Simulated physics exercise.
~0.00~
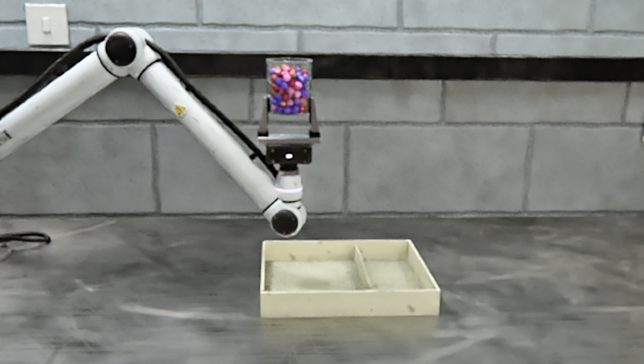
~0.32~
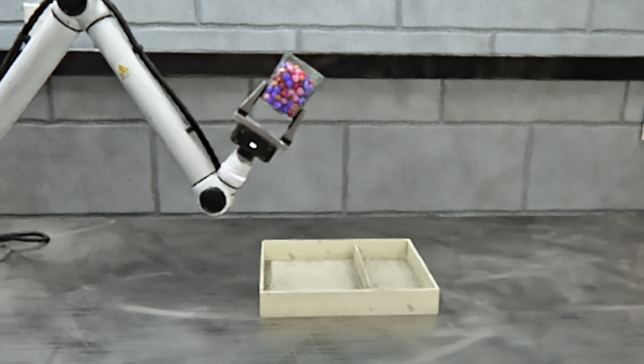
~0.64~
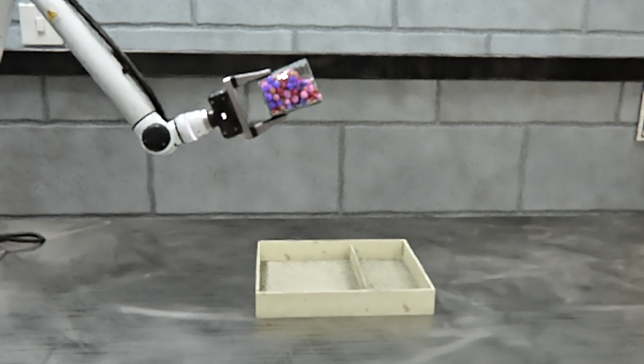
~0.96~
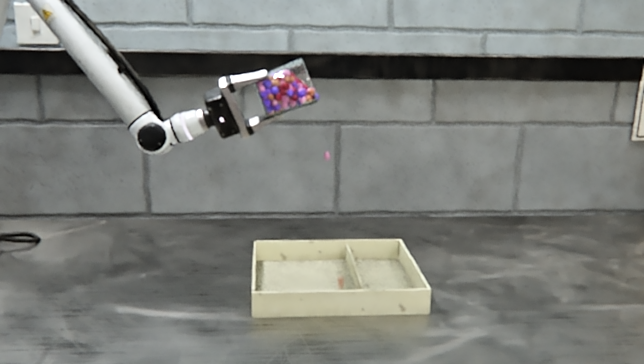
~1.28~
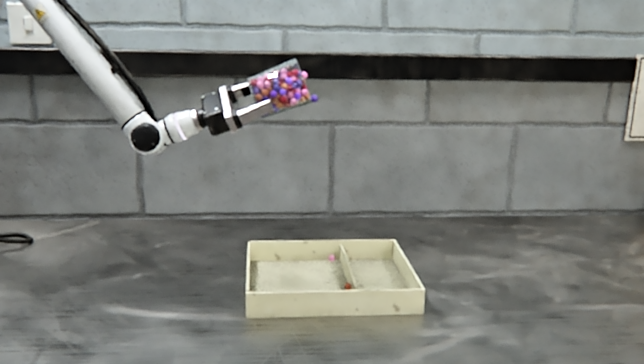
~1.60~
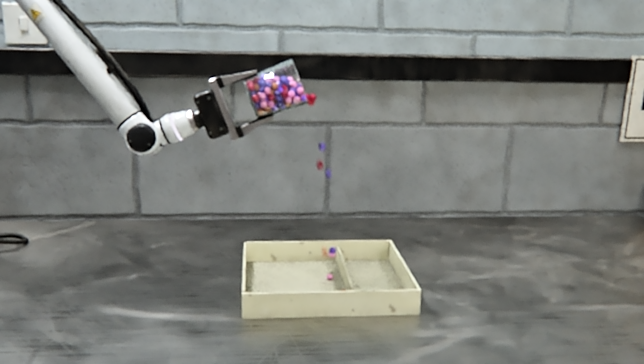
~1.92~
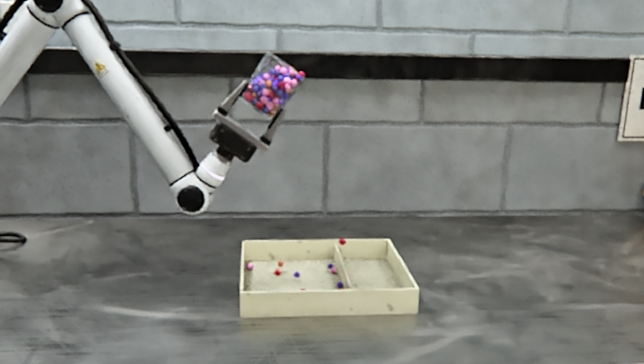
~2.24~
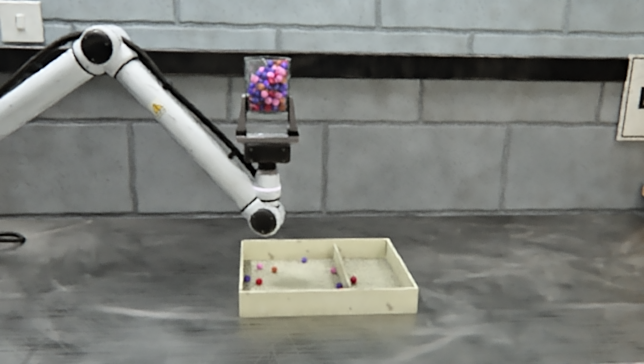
The footage shows a robot arm holding a clear cup of small, round, multicoloured sweets above a divided cream tray. The arm tips the cup to the right, spilling a few sweets into the tray, then returns it upright, still mostly full, with a few sweets scattered in the tray.
